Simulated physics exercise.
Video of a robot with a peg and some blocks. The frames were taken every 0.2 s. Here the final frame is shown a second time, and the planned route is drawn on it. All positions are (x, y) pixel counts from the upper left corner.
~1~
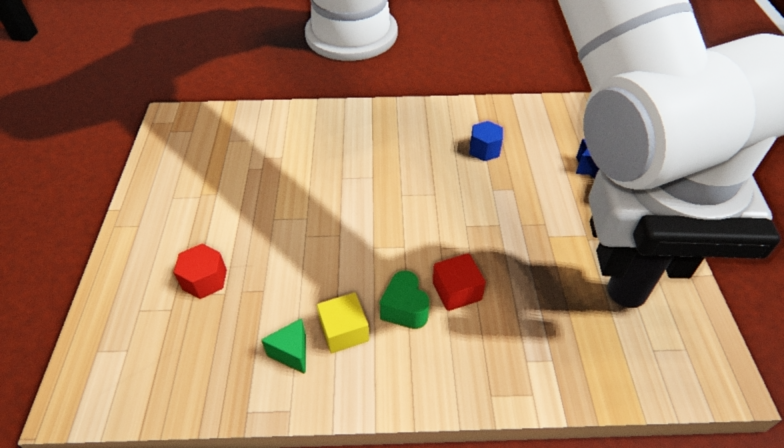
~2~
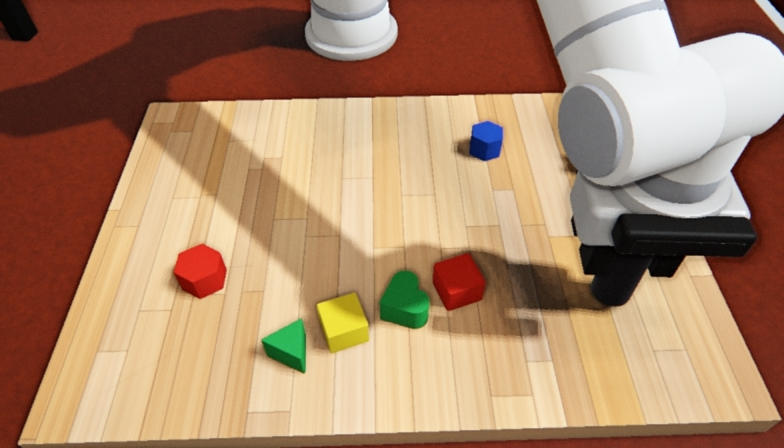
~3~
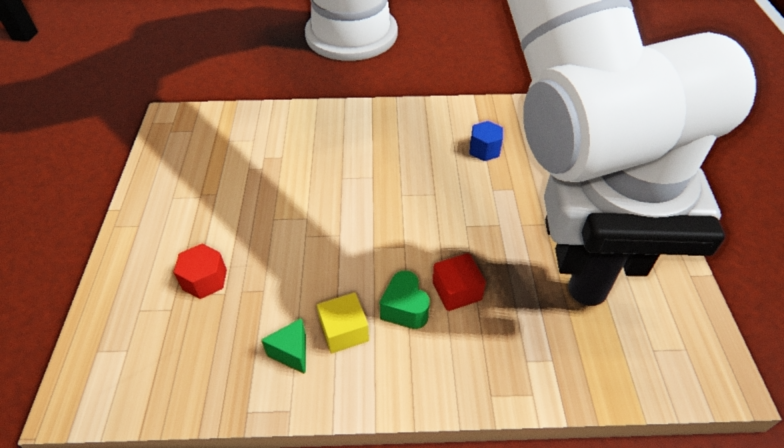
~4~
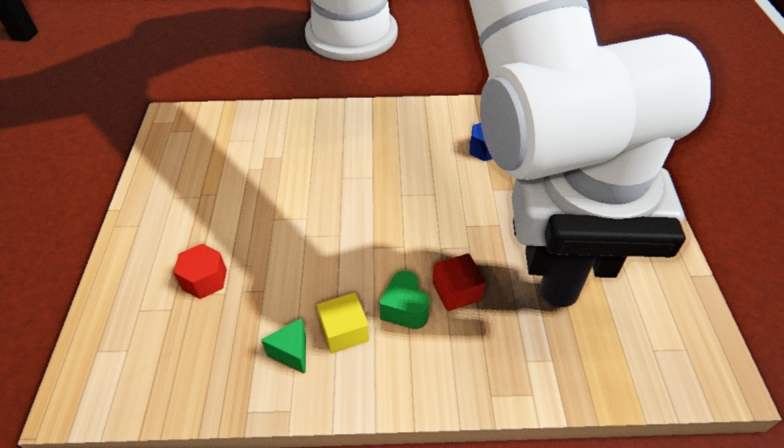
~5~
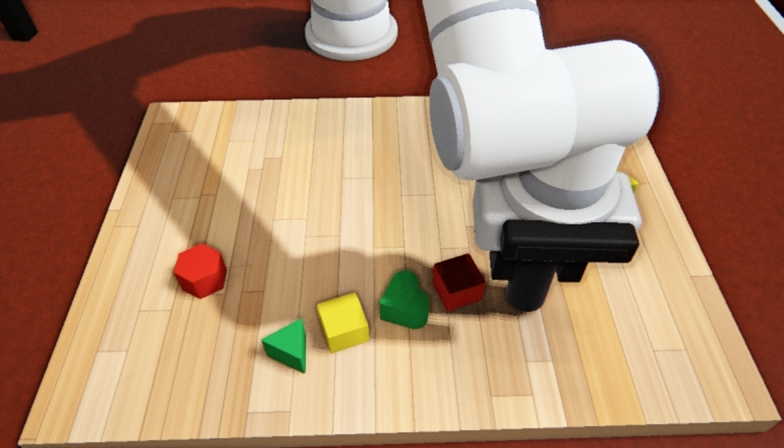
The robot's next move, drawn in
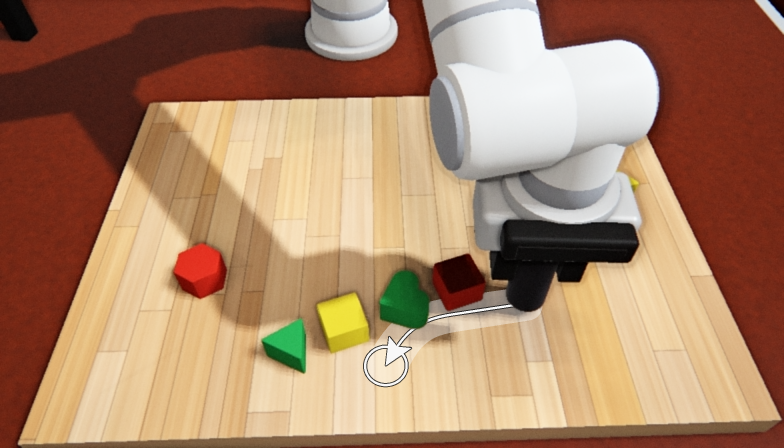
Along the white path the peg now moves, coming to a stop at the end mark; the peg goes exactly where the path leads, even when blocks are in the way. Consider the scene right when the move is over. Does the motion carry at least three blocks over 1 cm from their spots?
No
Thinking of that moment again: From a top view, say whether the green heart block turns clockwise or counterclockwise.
From above, it turns clockwise.
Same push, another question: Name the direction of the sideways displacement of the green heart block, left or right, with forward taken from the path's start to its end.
That's a shift to the right.
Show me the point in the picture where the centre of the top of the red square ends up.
So, by the moment the path ends, you'll find the top centre of the red square at (424, 267).
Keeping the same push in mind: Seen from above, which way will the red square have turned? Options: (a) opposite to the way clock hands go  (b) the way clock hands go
The one that fits is b, the way clock hands go.
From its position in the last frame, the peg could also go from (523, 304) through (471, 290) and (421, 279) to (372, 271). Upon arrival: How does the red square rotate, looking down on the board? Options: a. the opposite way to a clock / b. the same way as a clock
The correct letter is b.
Path on the board, from (523, 304) via (470, 312) and (419, 325), ending at (386, 365).
What follows on the original path. One third of the way, peg (471, 304); red square (437, 267), turned 30° clockwise.
Two thirds of the way, peg (419, 317); green heart block (379, 291), turned 15° clockwise; red square (424, 267), turned 80° clockwise.
At the end, peg (386, 358); yellow square in place; green heart block (374, 293), turned 40° clockwise; red square (424, 267), turned 80° clockwise.
